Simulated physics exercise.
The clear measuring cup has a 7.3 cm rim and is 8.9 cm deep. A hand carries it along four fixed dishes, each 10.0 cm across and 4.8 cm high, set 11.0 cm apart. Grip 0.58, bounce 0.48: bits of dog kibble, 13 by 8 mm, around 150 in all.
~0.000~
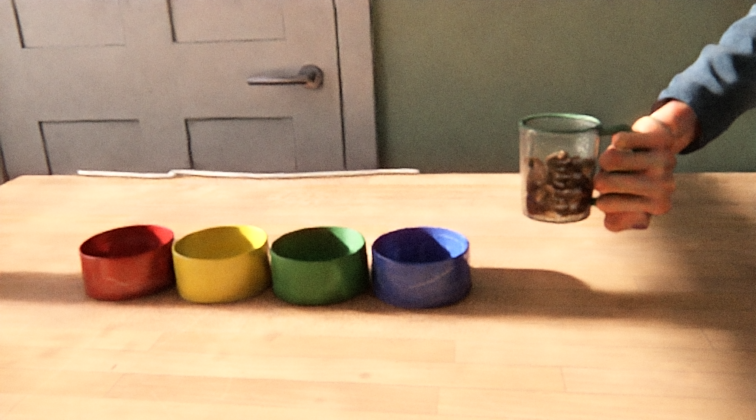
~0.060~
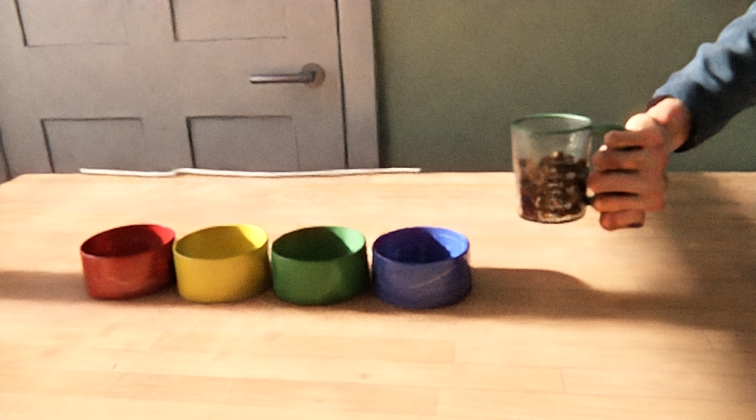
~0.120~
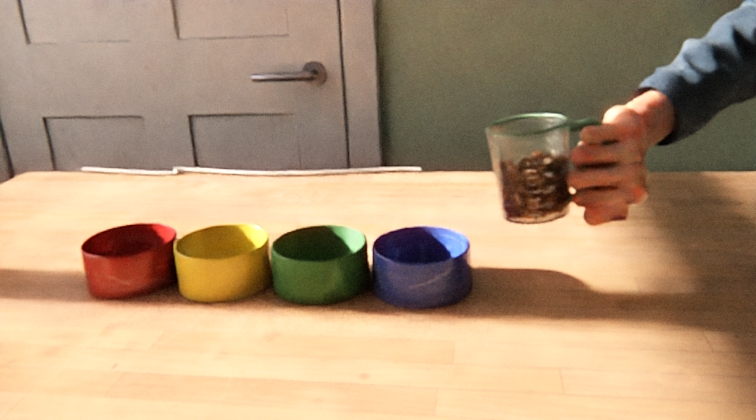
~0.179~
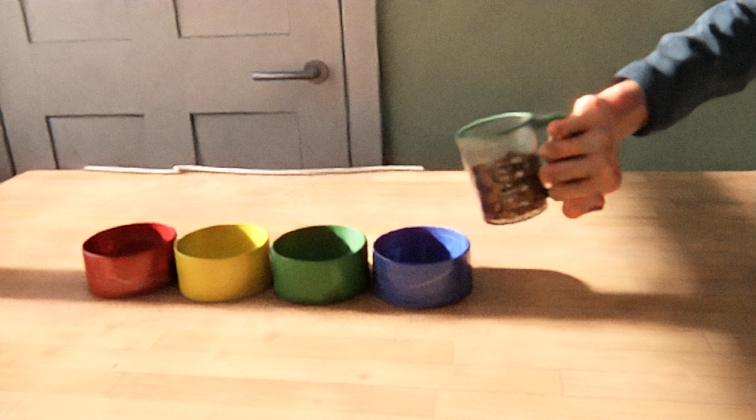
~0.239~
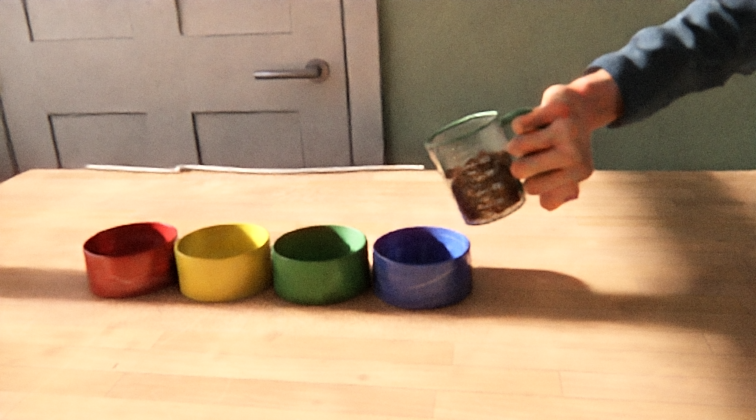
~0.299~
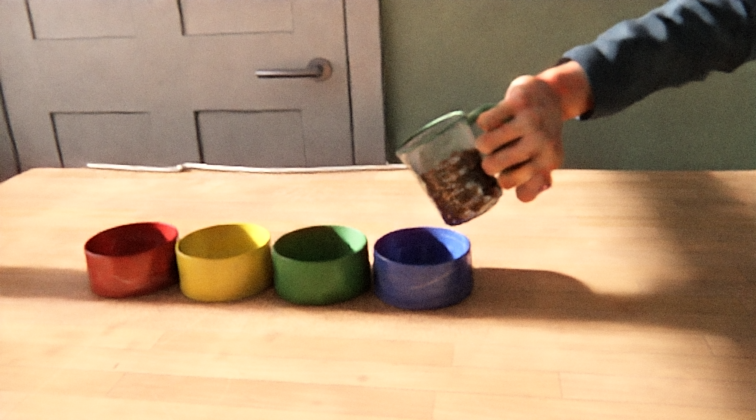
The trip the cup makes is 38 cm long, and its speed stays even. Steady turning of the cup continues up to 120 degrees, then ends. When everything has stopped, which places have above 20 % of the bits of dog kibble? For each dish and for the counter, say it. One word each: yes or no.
Red: Yes; blue: No; green: No; yellow: No; counter: No.
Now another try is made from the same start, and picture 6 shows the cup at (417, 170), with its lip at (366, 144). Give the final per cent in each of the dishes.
Red: 100 / blue: 0 / green: 0 / yellow: 0.
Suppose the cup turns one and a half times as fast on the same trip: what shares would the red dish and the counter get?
Shares: Red at 60; counter at 10.
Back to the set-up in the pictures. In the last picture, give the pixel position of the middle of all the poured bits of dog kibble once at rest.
My guess is close to (142, 261).
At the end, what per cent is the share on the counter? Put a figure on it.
Roughly 0 percent.
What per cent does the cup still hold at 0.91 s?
Reading: Approx. 95 %.
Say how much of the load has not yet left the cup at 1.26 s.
Close to 5 per cent of the load, I'd guess.
After 0.66 s, tilt 73 degrees; cup holds 100 %.
After 0.91 s, tilt 103 degrees; cup holds 95 %, red 5 %.
After 1.26 s, tilt 120 degrees; cup holds 5 %, red 95 %.
At rest (1.8 s), red 100 %, blue 0 %, green 0 %, yellow 0 %, counter 0 %.
